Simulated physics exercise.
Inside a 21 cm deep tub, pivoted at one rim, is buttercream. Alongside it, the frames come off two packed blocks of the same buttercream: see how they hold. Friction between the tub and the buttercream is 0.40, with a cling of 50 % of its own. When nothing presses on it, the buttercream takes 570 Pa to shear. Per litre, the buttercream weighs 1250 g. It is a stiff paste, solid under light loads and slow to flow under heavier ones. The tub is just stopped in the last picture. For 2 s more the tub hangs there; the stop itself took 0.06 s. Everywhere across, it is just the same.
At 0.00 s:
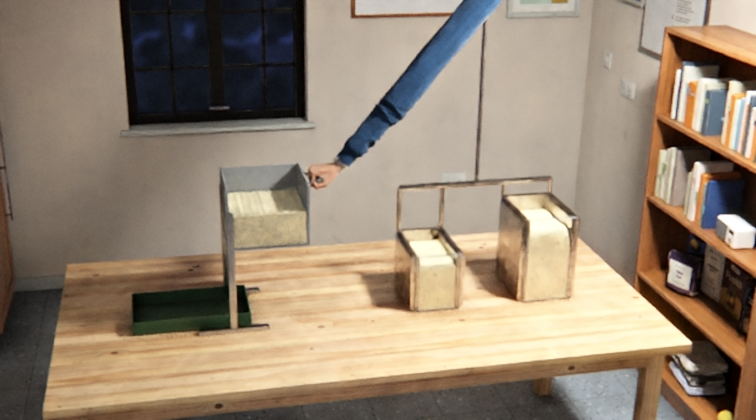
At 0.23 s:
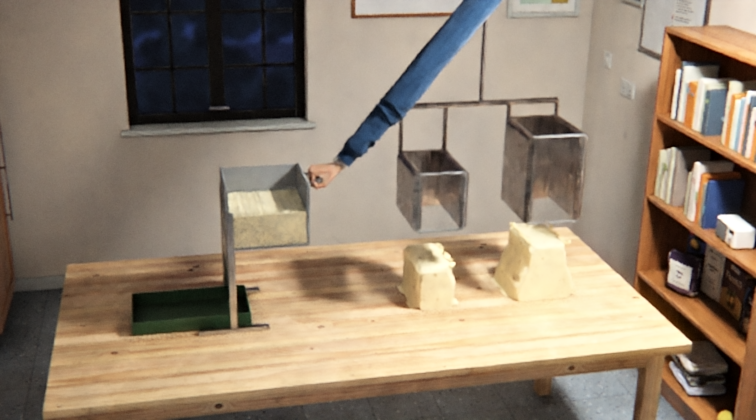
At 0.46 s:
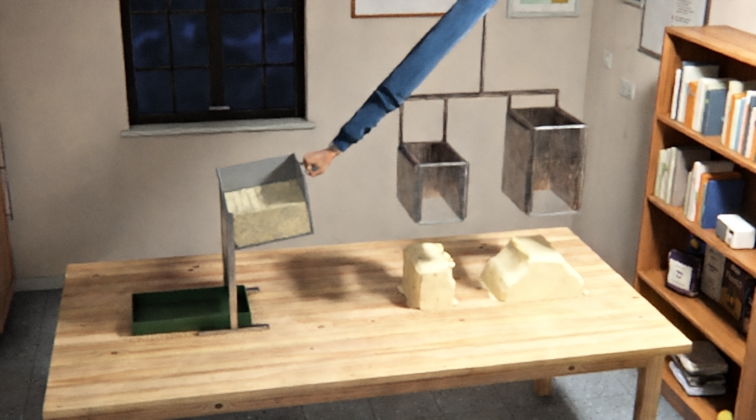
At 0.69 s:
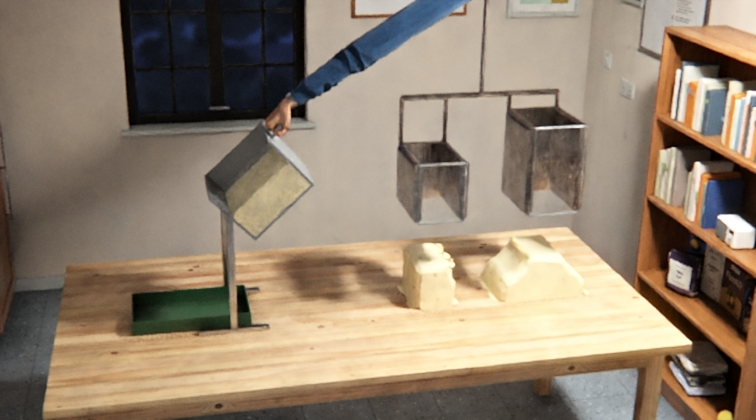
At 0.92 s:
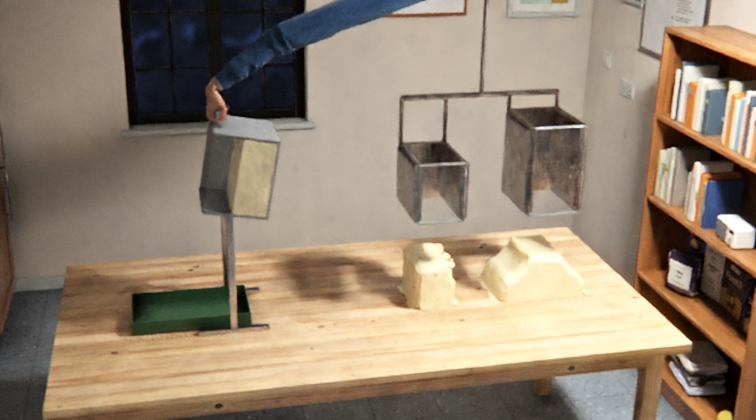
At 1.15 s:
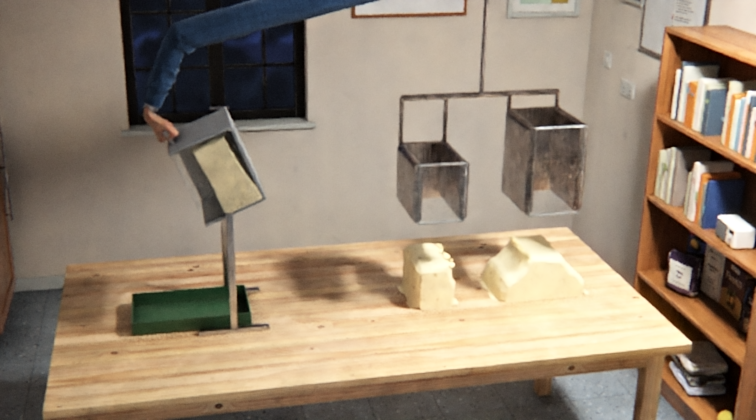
In this clip, two metal molds lift off pale blocks on a wooden table, and the right block slumps much lower; then a blue-sleeved arm tilts a grey tub of similar pale material leftward above a green tray.
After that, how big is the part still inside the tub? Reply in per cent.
I would say roughly 0 per cent is still inside.
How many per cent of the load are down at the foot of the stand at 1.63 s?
About 65 per cent.
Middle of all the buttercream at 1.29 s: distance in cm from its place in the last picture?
10 cm.
After 1.29 s, the tub is at 112 degrees and holds 77 %.
After 1.46 s, the tub is at 112 degrees and holds 20 %.
After 1.63 s, the tub is at 112 degrees and holds 0 %.
After 1.80 s, the tub is at 112 degrees and holds 0 %.
After 3.15 s, the tub is at 112 degrees and holds 0 %.
